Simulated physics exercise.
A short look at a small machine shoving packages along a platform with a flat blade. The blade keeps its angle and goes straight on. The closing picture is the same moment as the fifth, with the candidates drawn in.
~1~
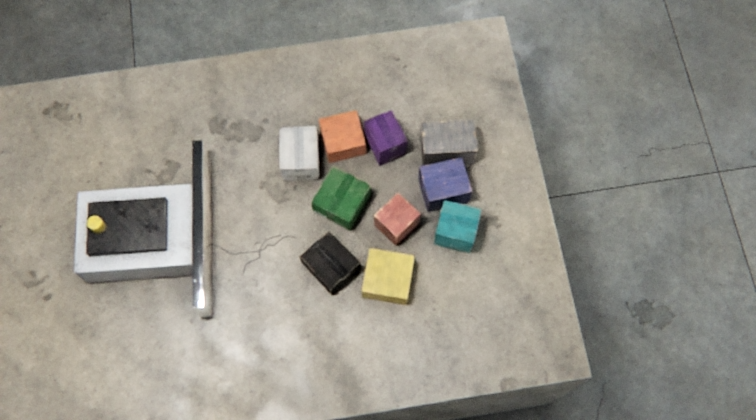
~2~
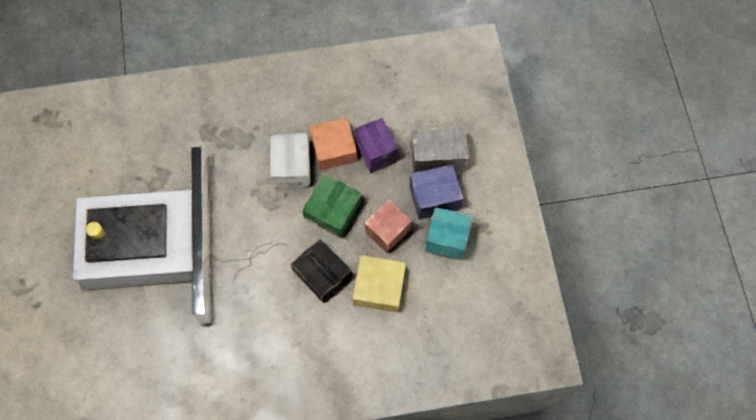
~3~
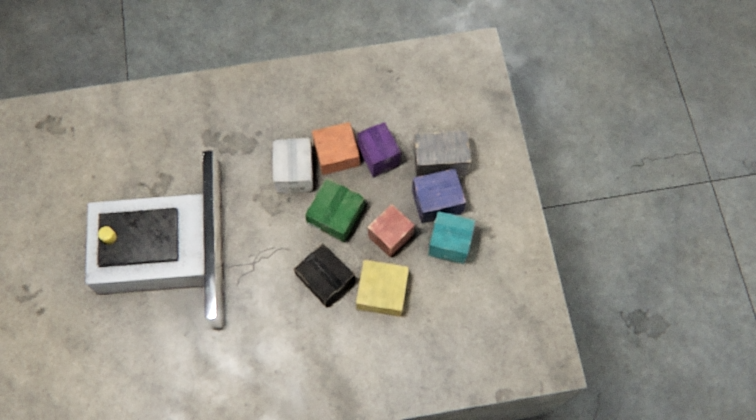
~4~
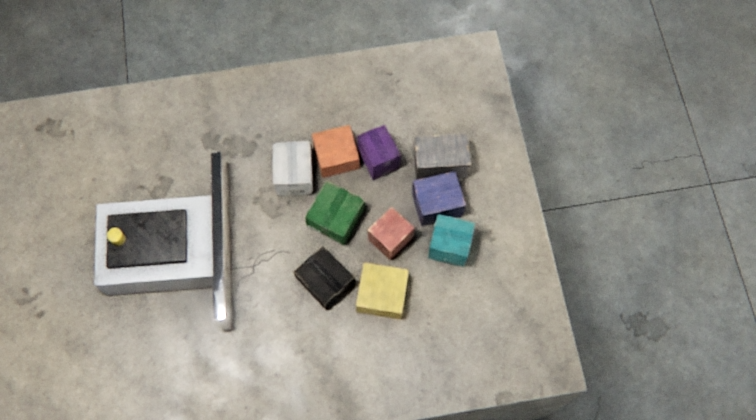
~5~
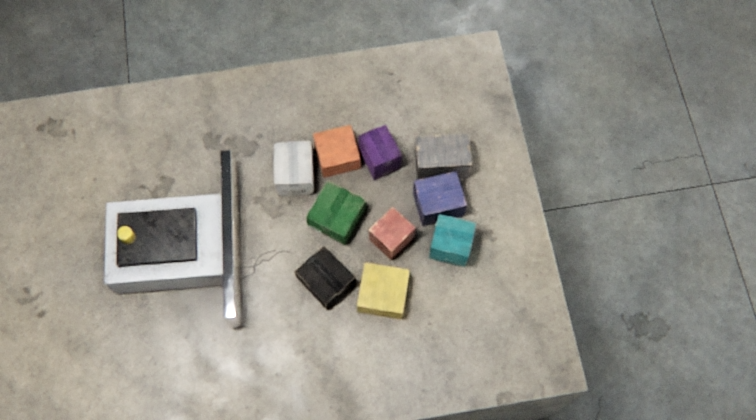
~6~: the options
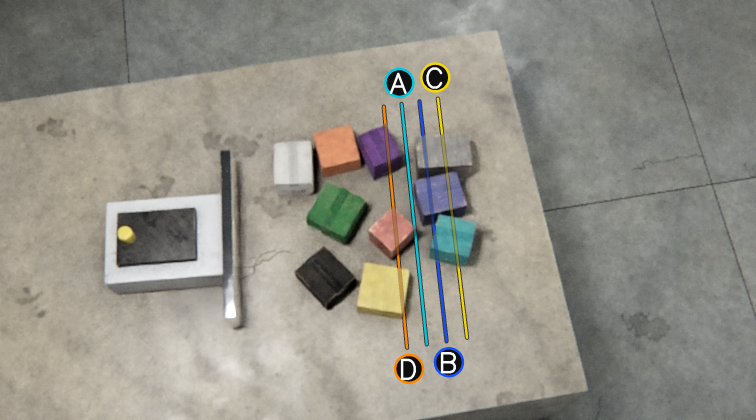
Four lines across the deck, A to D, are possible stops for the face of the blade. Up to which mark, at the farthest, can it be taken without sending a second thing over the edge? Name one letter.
Line B.
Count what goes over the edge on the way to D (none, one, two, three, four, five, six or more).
By then, none.
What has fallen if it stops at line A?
The grey crate goes over.
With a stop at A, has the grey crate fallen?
Yes.
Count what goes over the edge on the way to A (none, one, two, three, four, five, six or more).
By then, one.
On the marked copy, A at (414, 218); B at (432, 215); C at (452, 212); D at (395, 221).
Taking B. A third of the way, robot (238, 224); yellow crate (393, 294); orange crate (362, 150).
Two thirds of the way, robot (311, 213); grey crate (507, 148); purple box (465, 141).
When it is over, robot (367, 204); grey crate over the edge; purple box (516, 133); one fallen.
As for the rest, A is within the limit but short; C drops two; D is within the limit but short.
